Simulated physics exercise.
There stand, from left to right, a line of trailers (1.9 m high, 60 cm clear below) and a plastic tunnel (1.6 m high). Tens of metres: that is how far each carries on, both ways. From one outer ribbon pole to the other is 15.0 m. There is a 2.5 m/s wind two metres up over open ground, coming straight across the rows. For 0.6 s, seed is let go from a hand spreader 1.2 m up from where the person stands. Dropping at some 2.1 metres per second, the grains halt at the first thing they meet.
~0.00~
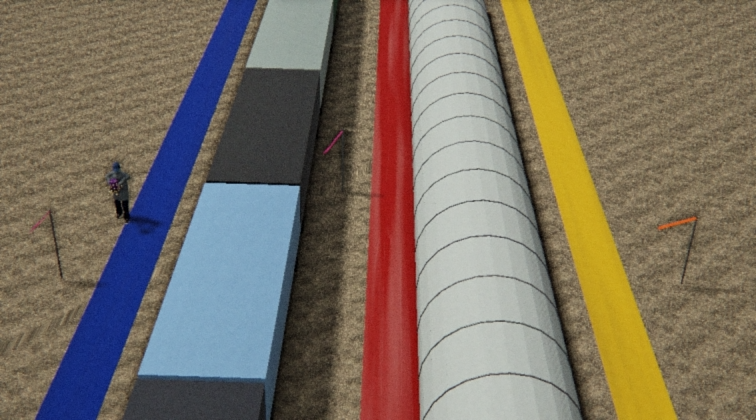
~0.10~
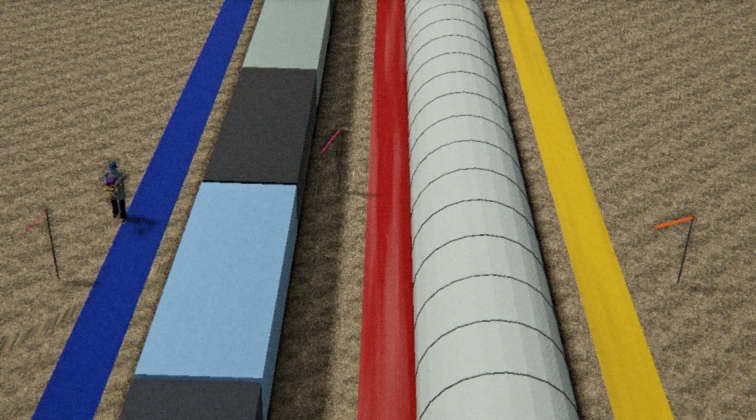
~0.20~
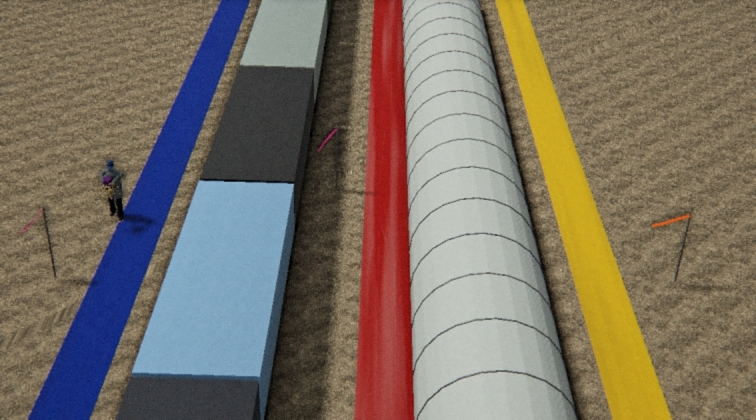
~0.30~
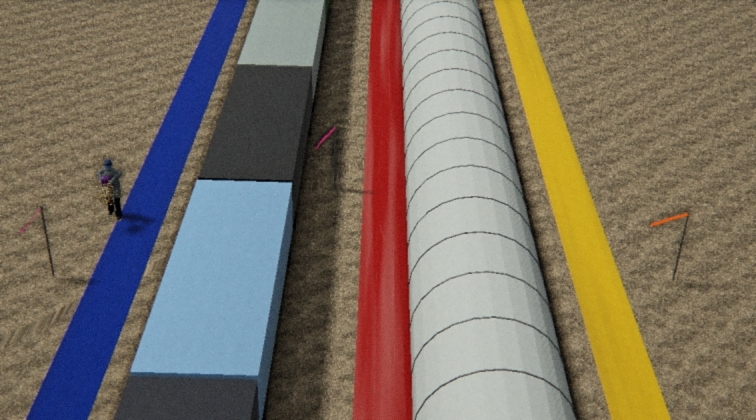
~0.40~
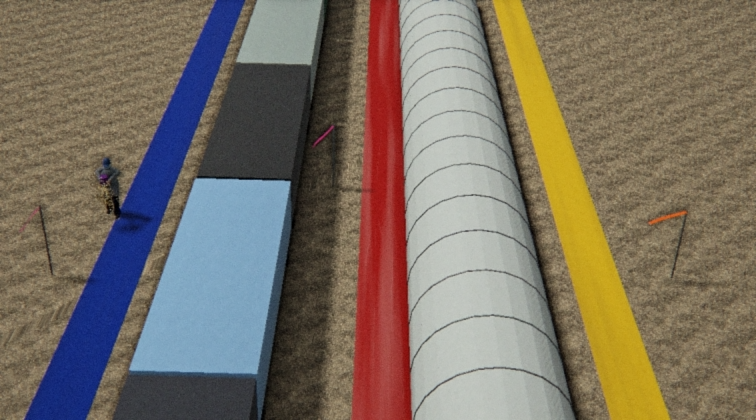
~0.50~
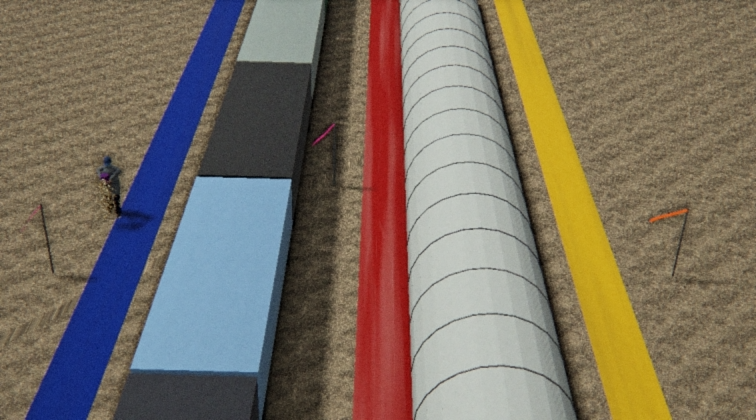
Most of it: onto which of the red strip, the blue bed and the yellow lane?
Onto blue.
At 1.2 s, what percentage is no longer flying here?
Share: Near 75 percent.
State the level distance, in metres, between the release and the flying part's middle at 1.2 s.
The distance is close to 0.0 m.
After 1.2 s, 25 % is in the air or yet to come; 40 % lies on the blue bed, 0 % on the yellow lane and 0 % on the red strip; the middle of what still flies is 0.3 m above the low ground, near (112, 217).
After 2.0 s, 0 % is in the air or yet to come; 57 % lies on the blue bed, 0 % on the yellow lane and 0 % on the red strip.
After 3.5 s, 0 % is in the air or yet to come; 57 % lies on the blue bed, 0 % on the yellow lane and 0 % on the red strip.
After 8.0 s, 0 % is in the air or yet to come; 57 % lies on the blue bed, 0 % on the yellow lane and 0 % on the red strip.
After 45.0 s, 0 % is in the air or yet to come; 57 % lies on the blue bed, 0 % on the yellow lane and 0 % on the red strip.
